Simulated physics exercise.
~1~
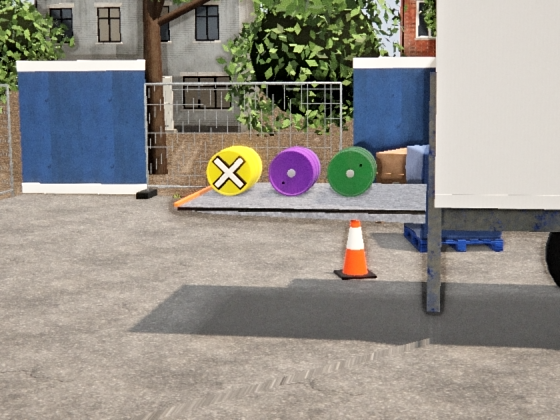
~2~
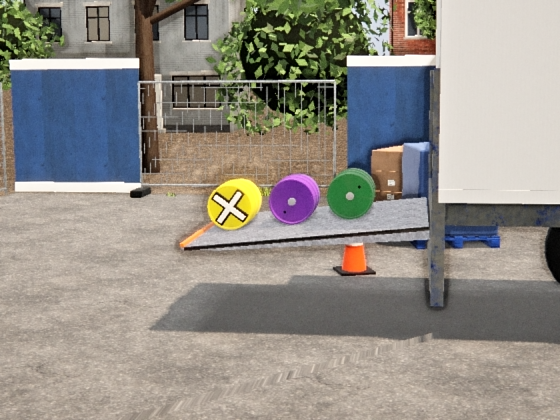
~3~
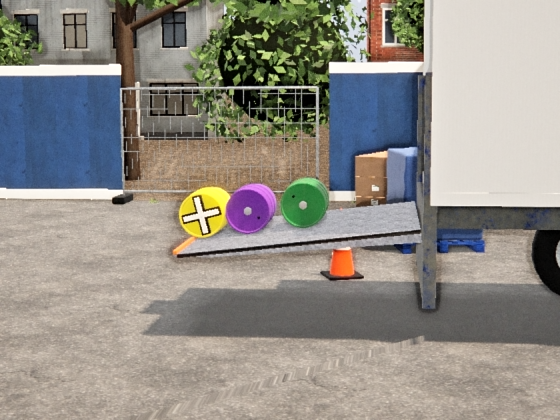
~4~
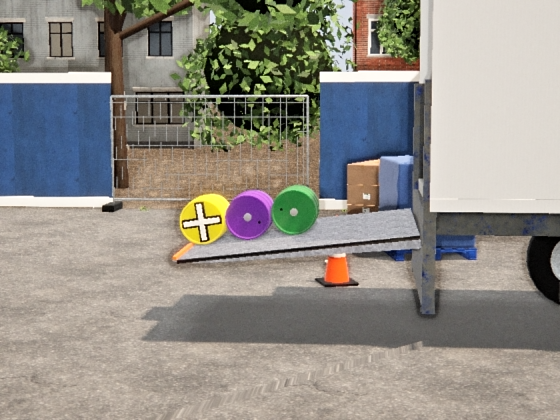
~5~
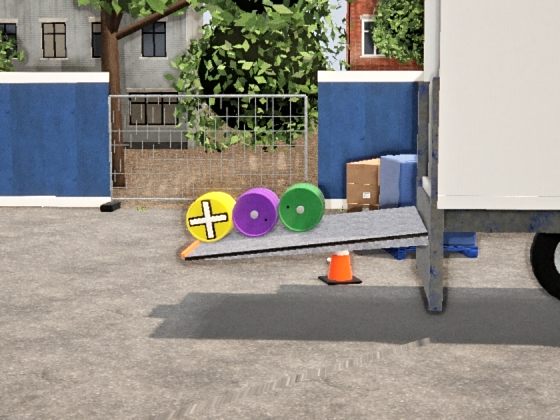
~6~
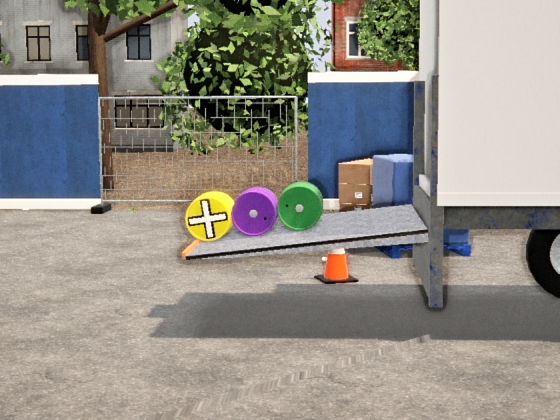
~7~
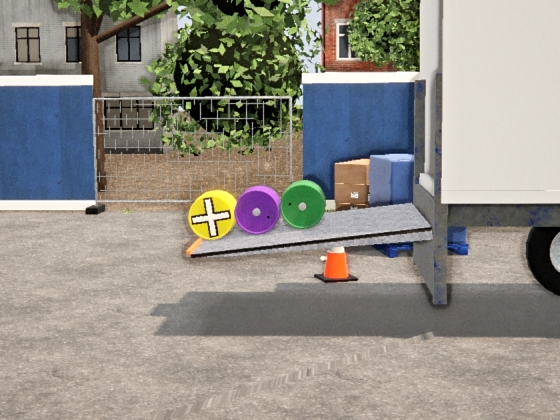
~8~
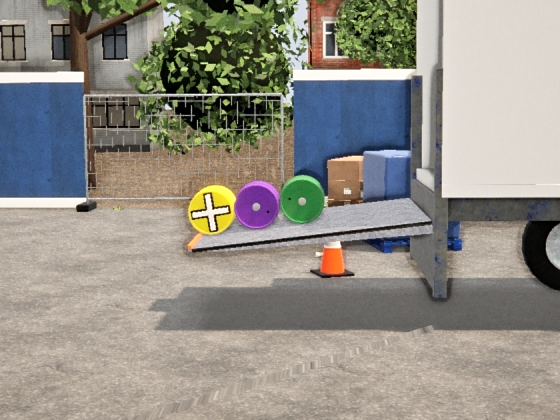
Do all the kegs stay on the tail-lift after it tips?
Yes, the yellow keg stays on the lift near its outer edge, and the purple and green kegs are held back in a row behind it.
